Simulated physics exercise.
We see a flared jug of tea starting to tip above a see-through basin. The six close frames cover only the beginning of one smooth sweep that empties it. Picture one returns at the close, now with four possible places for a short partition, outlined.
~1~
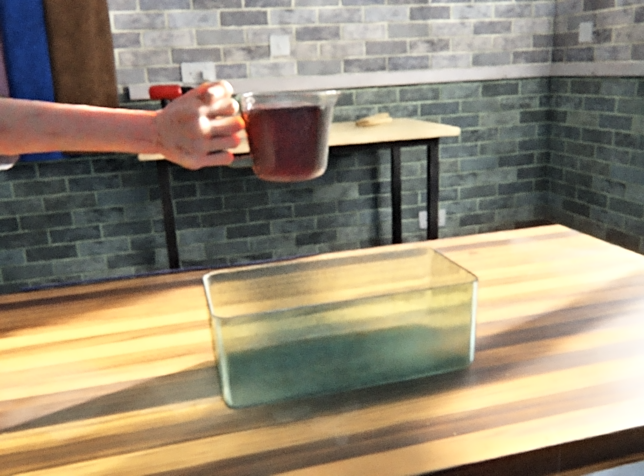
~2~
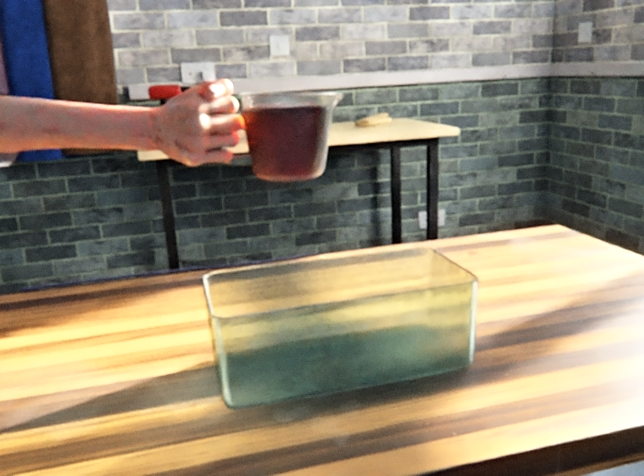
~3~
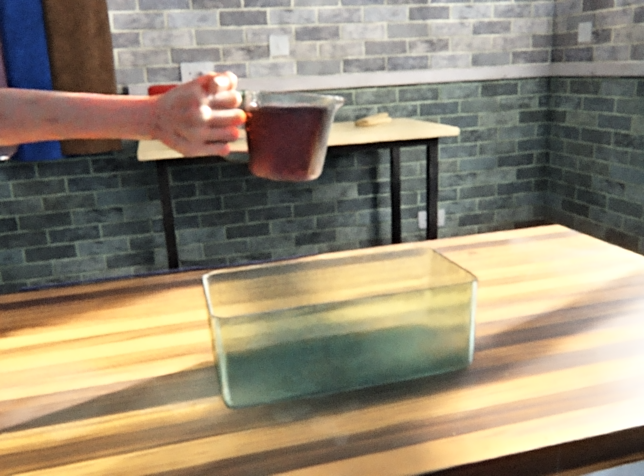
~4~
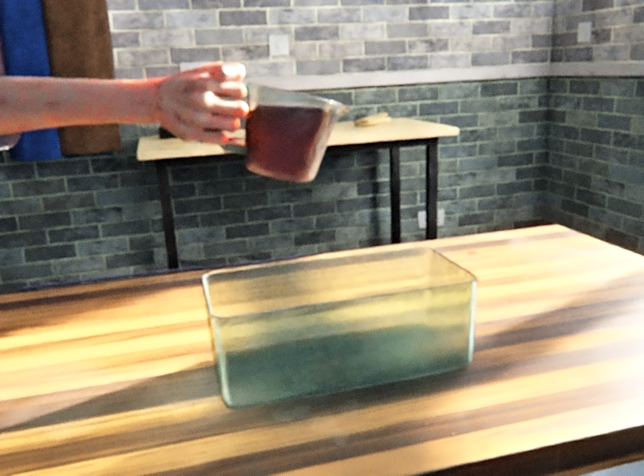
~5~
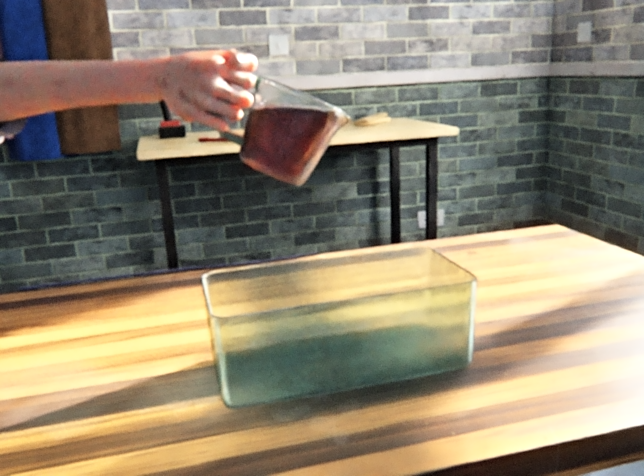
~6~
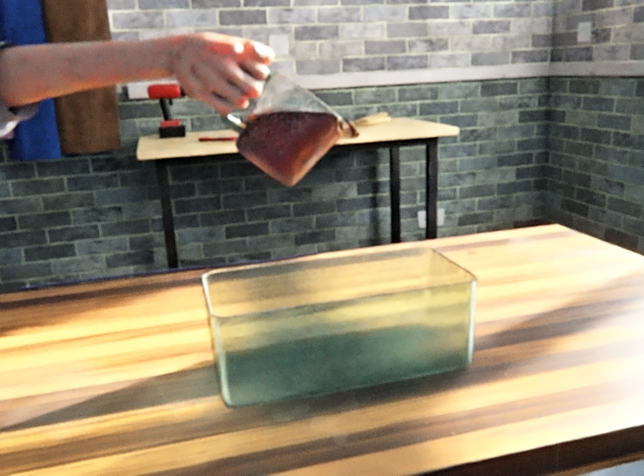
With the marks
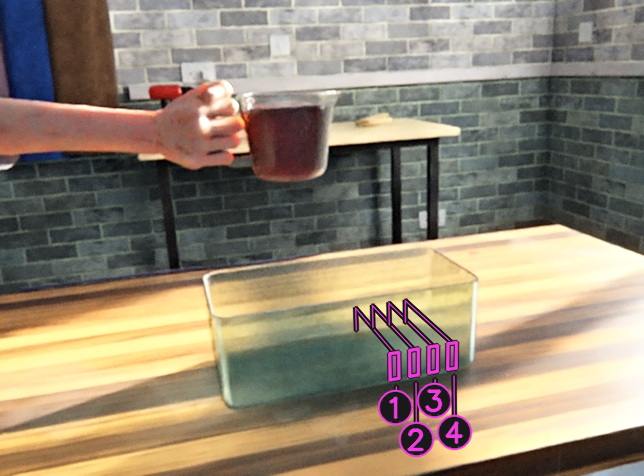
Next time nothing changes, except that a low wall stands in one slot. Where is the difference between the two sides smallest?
The best position is 2.
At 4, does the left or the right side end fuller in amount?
The left side.
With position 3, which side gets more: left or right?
More ends on the left.
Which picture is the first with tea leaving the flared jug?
Picture 6.
On the marked copy, 1 at (396, 386); 2 at (415, 382); 3 at (435, 379); 4 at (453, 375).
Choosing 1, about 21 % ends left of the wall and 74 % right of it; 6 % is lost outside.
Choosing 2, about 56 % ends left of the wall and 39 % right of it; 4 % is lost outside.
Choosing 3, about 81 % ends left of the wall and 13 % right of it; 5 % is lost outside.
Choosing 4, about 86 % ends left of the wall and 8 % right of it; 5 % is lost outside.
